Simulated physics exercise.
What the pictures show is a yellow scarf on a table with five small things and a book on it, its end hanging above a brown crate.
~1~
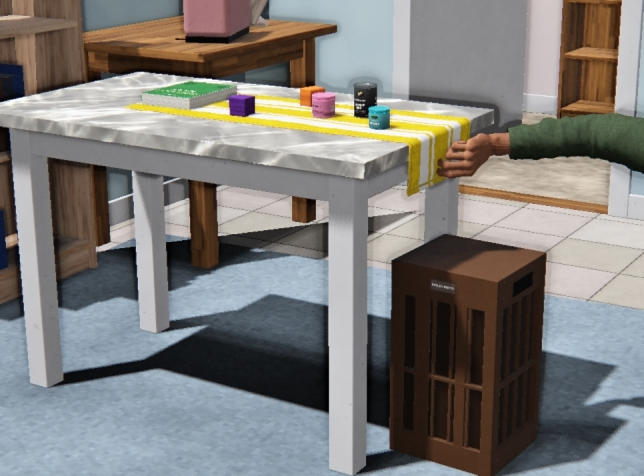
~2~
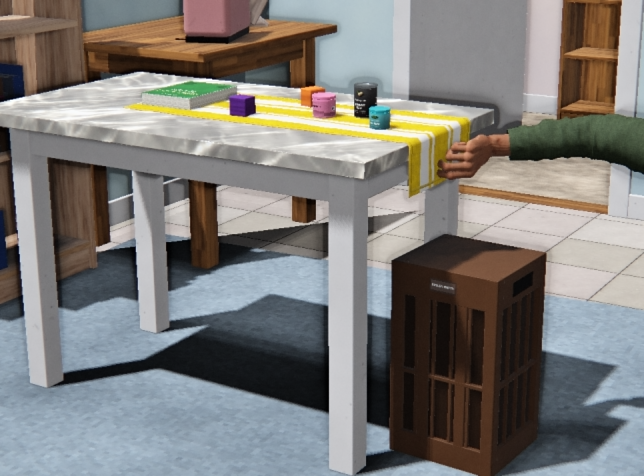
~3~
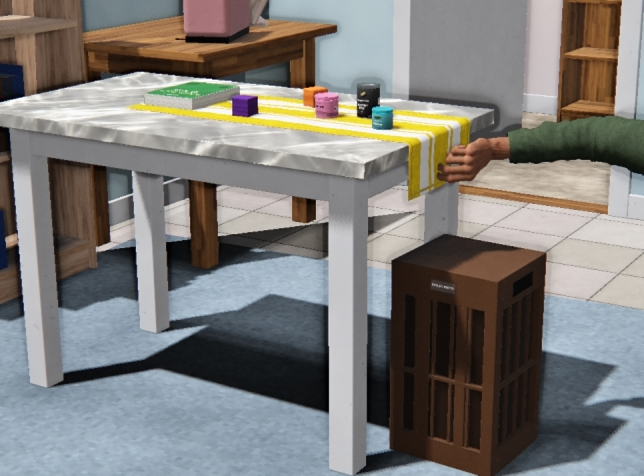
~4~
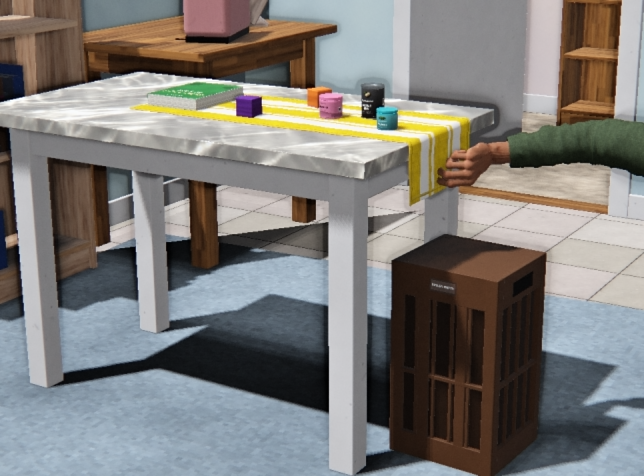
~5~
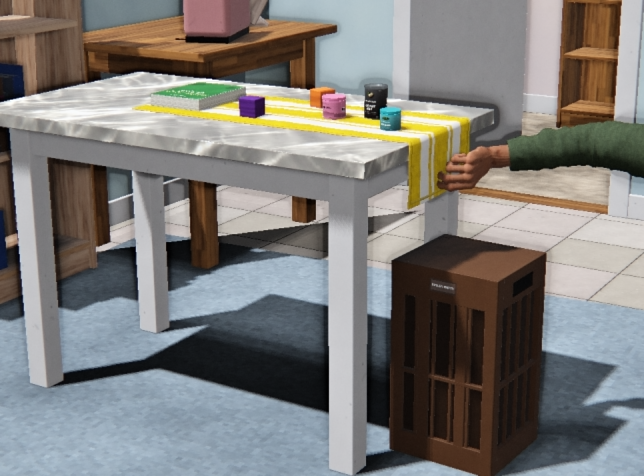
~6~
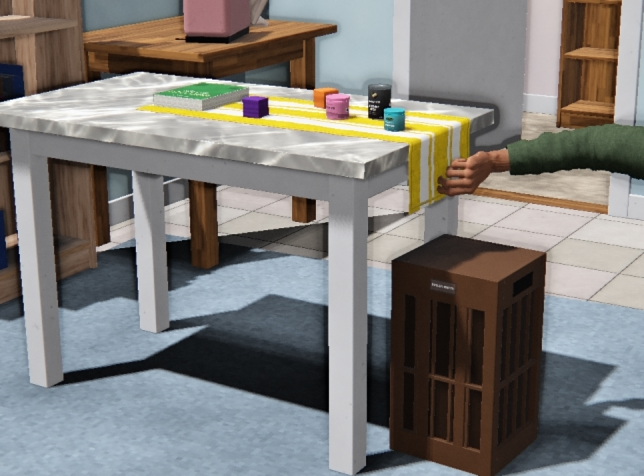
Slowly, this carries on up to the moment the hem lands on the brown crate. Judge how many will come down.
My guess is it ends up with just one missing from the top.
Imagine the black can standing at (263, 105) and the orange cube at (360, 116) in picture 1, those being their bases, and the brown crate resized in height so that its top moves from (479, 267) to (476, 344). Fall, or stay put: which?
Observed: Black can remains seated; orange cube departs.
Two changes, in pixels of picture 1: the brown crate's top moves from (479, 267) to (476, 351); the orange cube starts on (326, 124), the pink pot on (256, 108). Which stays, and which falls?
The orange cube is lost; the pink pot stays put.
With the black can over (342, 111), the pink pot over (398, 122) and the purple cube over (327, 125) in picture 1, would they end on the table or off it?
Looking at each one, the black can remains in position, the pink pot drops away and the purple cube remains in position.
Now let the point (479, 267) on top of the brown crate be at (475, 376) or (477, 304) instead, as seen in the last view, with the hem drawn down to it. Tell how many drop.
Result: 4; 2.
Soon after, hem near (440, 225); all still up.
After that, hem on the crate; turquoise pot gone.
In the end, hem on the crate; turquoise pot gone. The count of fallen things is one.
